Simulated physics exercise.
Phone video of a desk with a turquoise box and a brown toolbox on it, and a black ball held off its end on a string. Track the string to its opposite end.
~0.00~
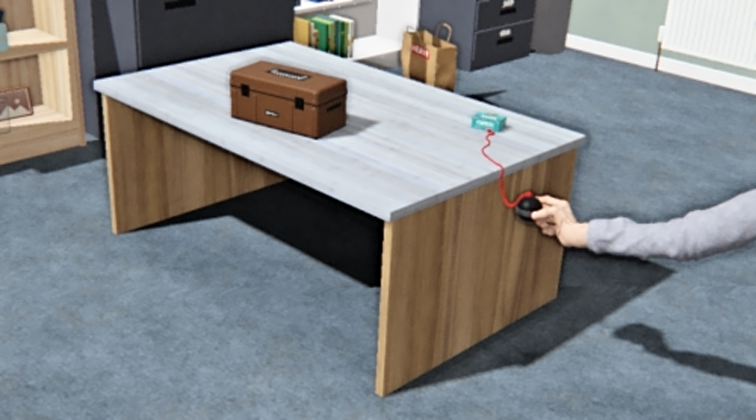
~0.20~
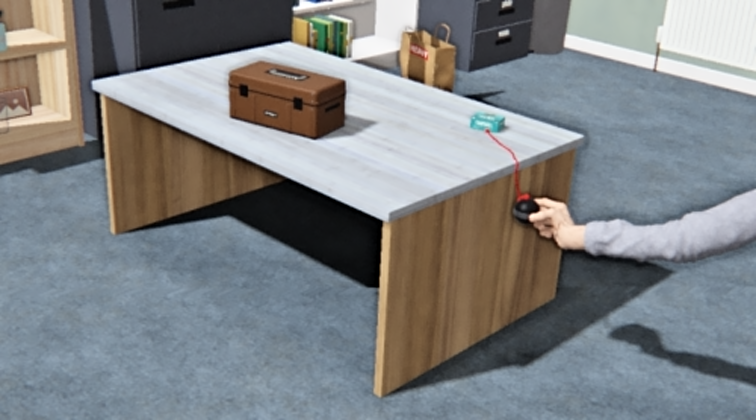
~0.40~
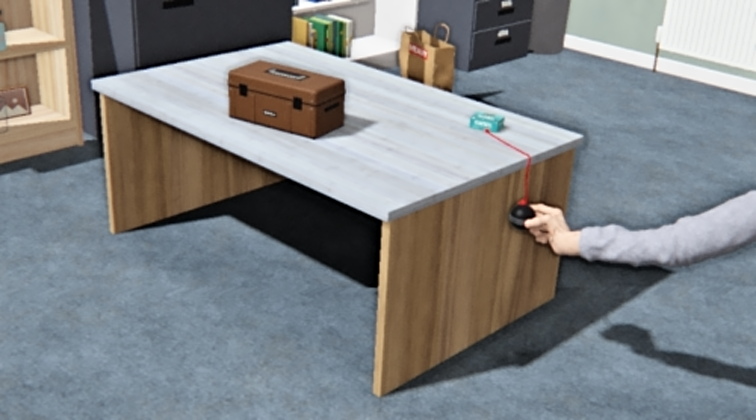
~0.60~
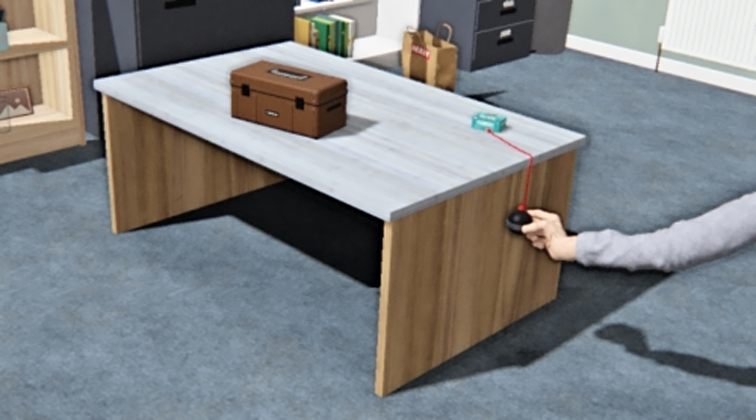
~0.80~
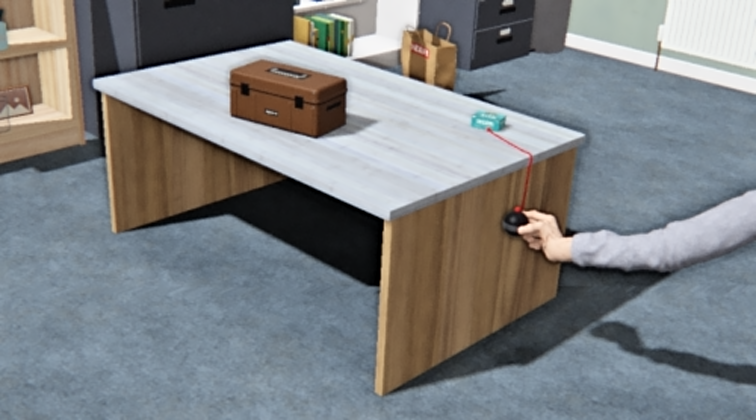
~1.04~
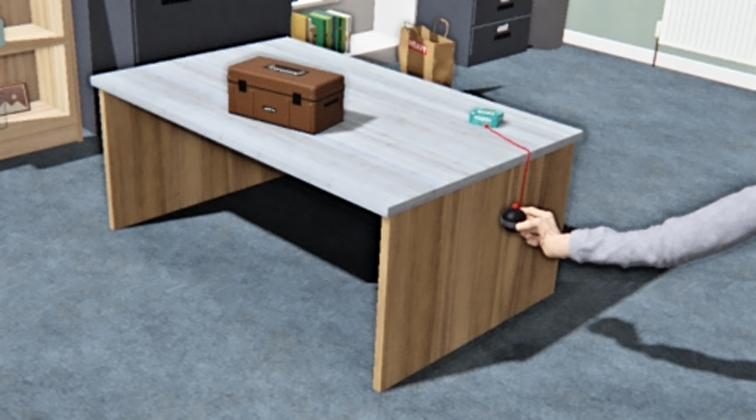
A hand holds a black ball on a red string and lowers it slightly.
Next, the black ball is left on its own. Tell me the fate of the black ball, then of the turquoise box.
The black ball goes all the way down; the turquoise box is yanked off.
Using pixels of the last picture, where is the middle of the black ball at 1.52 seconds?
By then you'd find it at pixel (508, 318).
After 1.52 s, ball on the floor near (508, 318); toolbox unmoved; box tugged along near (541, 155).
After 1.84 s, ball on the floor near (508, 307); toolbox unmoved; box down on the floor.
At rest, ball on the floor near (502, 302); toolbox unmoved; box down on the floor. The black ball drops all the way and the turquoise box is dragged off.
